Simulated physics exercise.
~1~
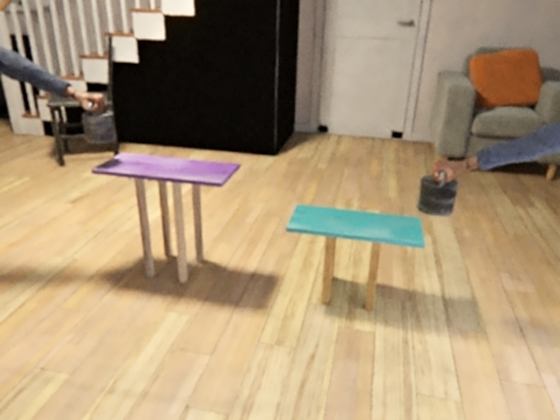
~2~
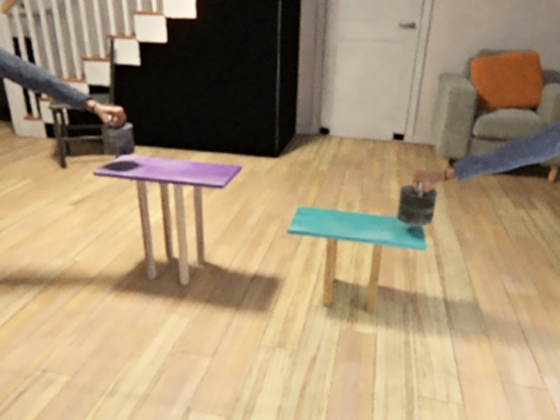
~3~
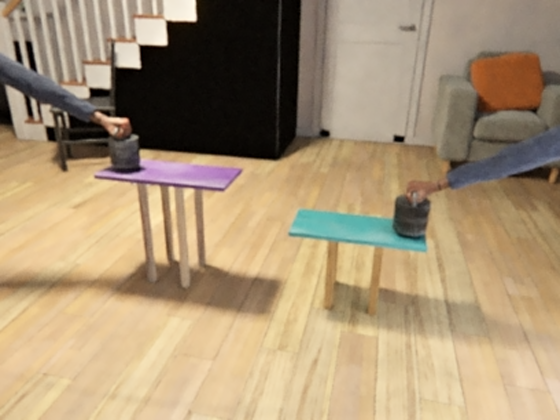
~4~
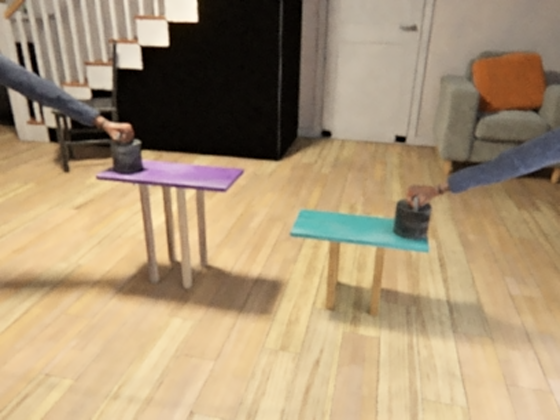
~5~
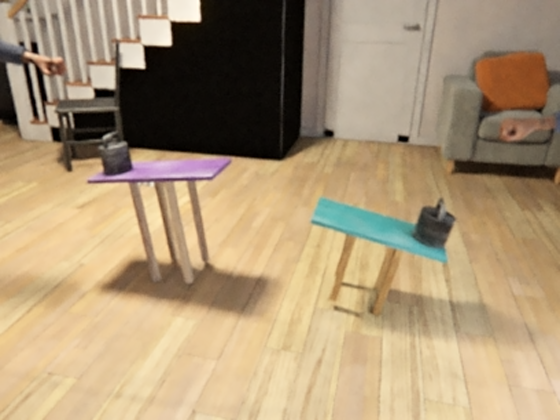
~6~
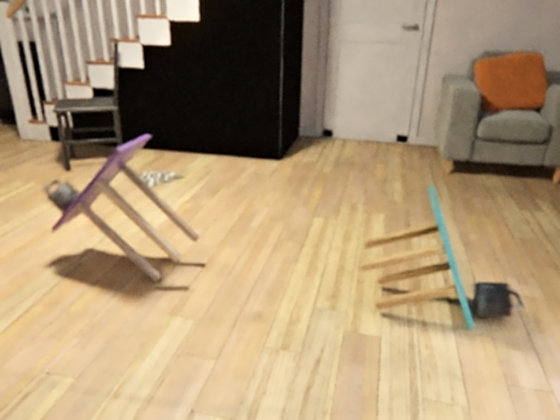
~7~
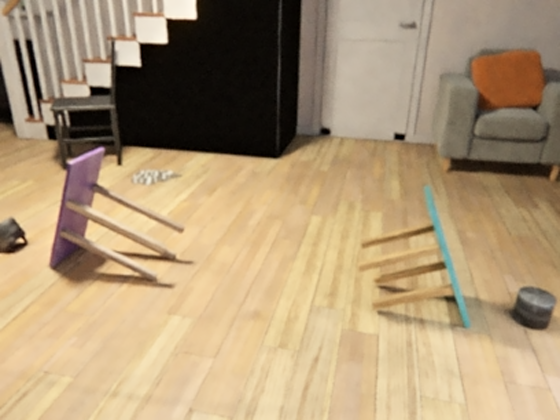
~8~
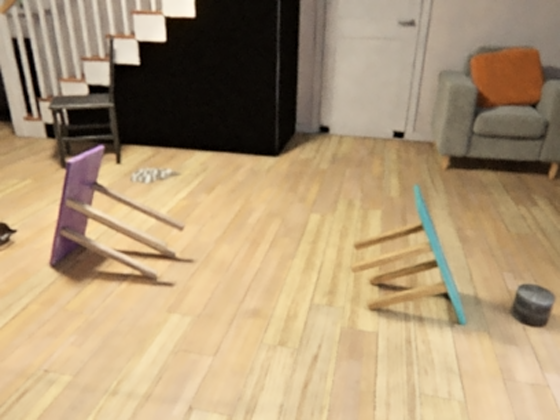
In the video, two hands set dark round objects on the outer ends of a purple trestle at left and a turquoise trestle at right, then let go and draw back. Both trestles tip outward and end on their sides, the objects on the floor.
